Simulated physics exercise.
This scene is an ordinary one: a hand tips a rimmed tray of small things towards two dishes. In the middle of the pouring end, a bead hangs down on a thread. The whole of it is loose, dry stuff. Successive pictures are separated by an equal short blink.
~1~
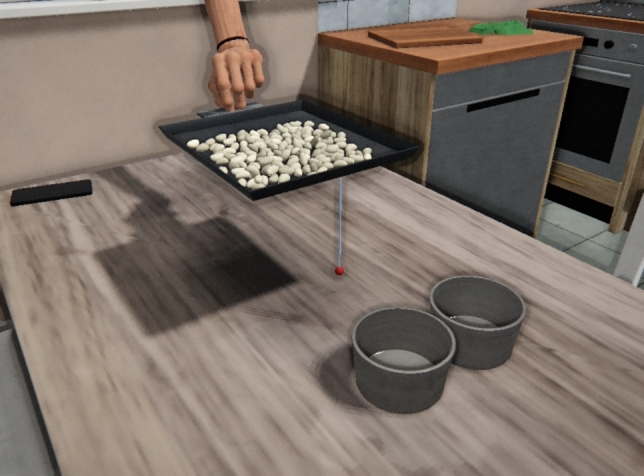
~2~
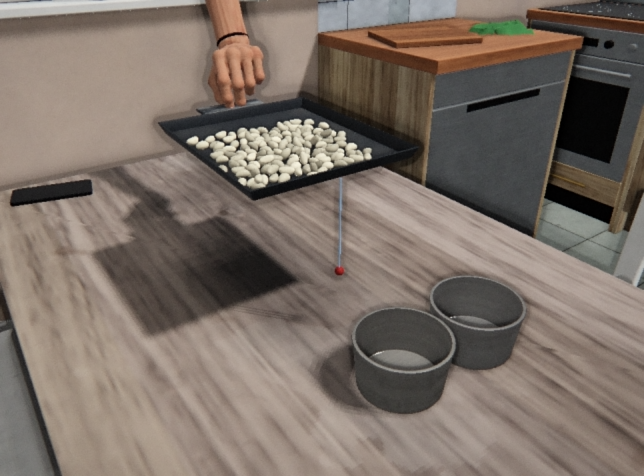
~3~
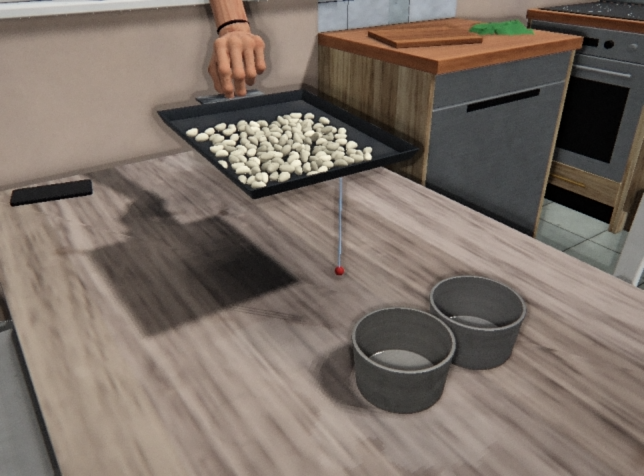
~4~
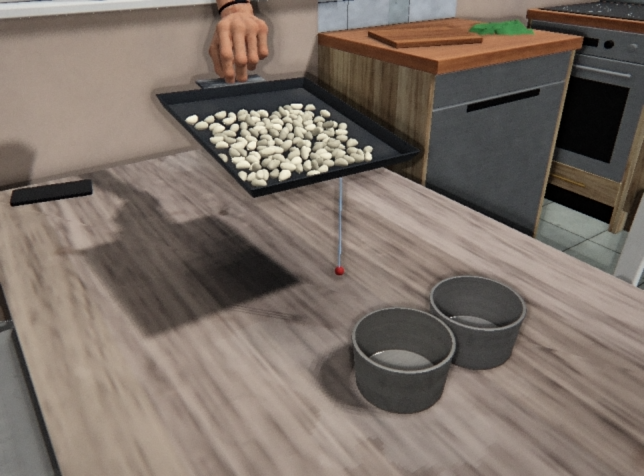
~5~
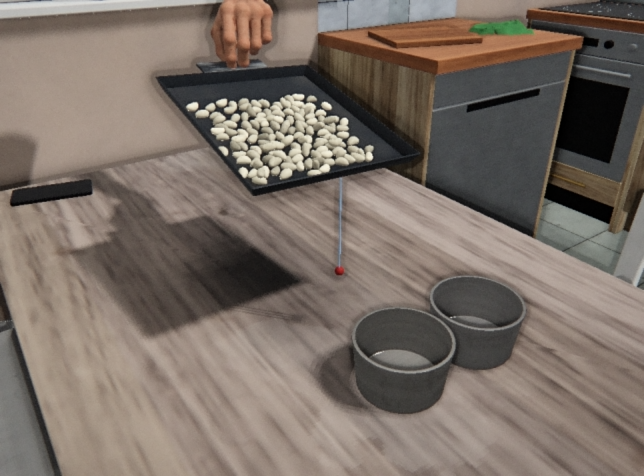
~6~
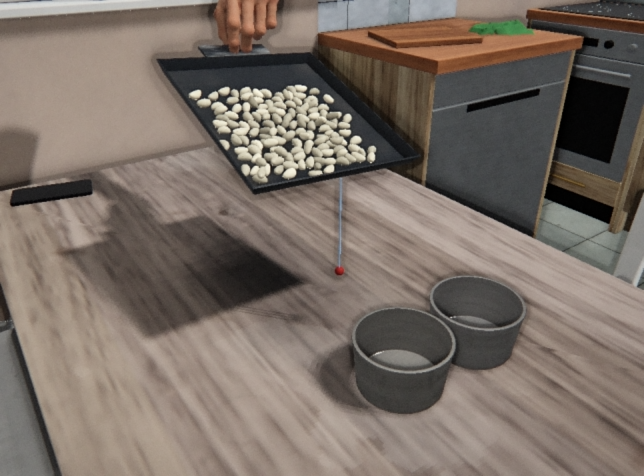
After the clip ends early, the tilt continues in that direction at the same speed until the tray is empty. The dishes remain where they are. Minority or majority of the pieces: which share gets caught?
The catch is going to fall below what is lost.
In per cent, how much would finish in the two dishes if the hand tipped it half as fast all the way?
I'd put it at some 0 per cent.
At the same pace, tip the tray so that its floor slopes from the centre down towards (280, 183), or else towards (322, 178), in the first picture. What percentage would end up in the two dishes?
Shares: 0 %, then 0 %.
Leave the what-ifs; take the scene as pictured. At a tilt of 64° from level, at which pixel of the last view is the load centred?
Check around (351, 157) in the last picture.
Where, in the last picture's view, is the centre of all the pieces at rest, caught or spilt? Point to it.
About pixel (392, 323).
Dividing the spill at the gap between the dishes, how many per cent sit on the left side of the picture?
It comes to 90 per cent or so.
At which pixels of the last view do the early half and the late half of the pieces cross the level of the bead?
Close to (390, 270), then close to (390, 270).
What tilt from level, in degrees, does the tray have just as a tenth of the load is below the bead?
I'd say it is tilted about 75°.
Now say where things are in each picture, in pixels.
In the first picture, corners of the pouring end (253, 187) and (411, 146), level; middle of the load (282, 148), white beans; left dish (436, 384); right dish (510, 342); bead on its thread (339, 271).
In the second picture, corners of the pouring end (253, 187) and (411, 146), level; middle of the load (282, 147).
In the third picture, corners of the pouring end (253, 186) and (412, 147), tipped barely, lowest at the right corner; middle of the load (282, 142).
In the fourth picture, corners of the pouring end (254, 185) and (412, 149), tipped a little, lowest at the right corner; middle of the load (283, 136).
In the fifth picture, corners of the pouring end (255, 184) and (413, 151), tipped a little, lowest at the right corner; middle of the load (284, 130).
In the sixth picture, corners of the pouring end (256, 183) and (413, 153), tipped clearly, lowest at the right corner; middle of the load (286, 123); left dish (436, 384); right dish (510, 342).
Just after the last frame, tray tipped steeply; the larger part on the tray; just a few outside both; about a tenth in the air.
A moment on, tray tipped past a quarter turn; just a few in the left dish; just a few in the right dish; the larger part outside both; about a tenth in the air.
Further on, tray tipped past a quarter turn; just a few in the left dish; just a few in the right dish; almost all outside both.
When it is over, tray tipped past a quarter turn; just a few in the left dish; just a few in the right dish; almost all outside both.
